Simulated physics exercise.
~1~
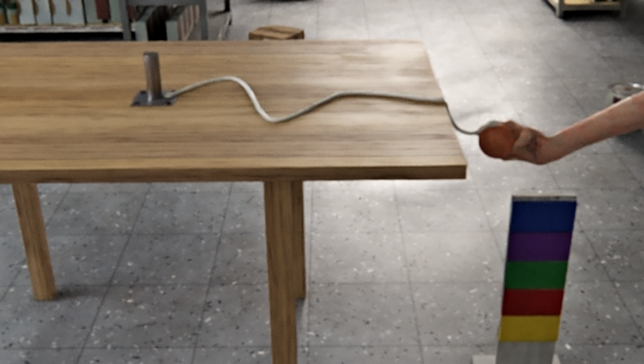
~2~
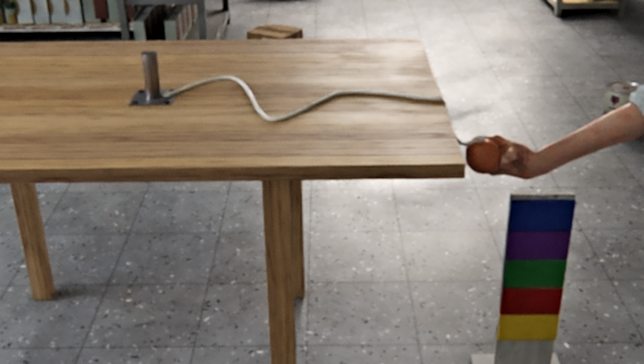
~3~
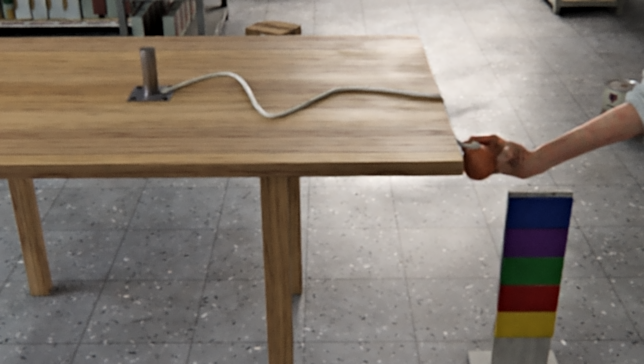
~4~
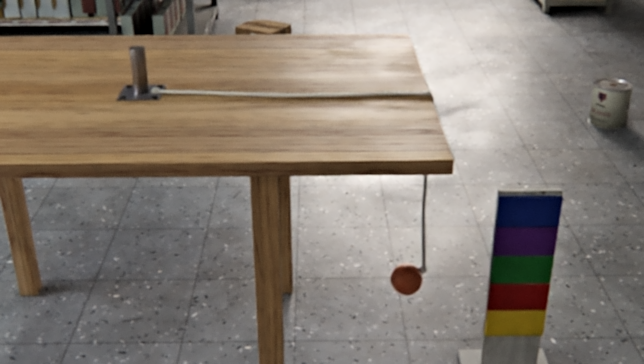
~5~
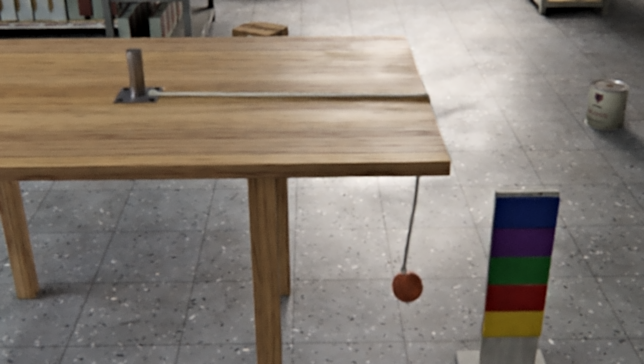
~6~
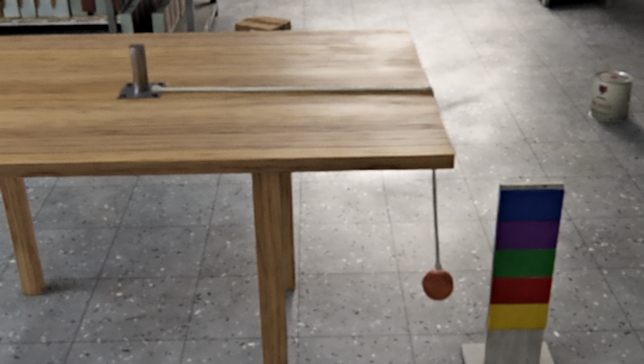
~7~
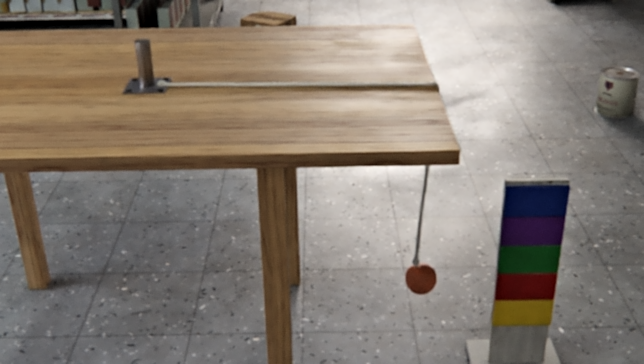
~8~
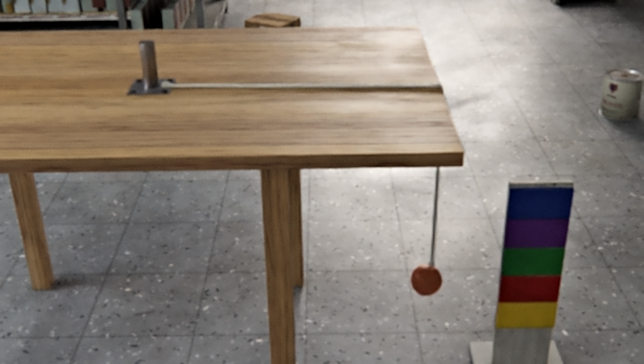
Off a table's end, a hand releases an orange ball, which swings, hanging level with red.
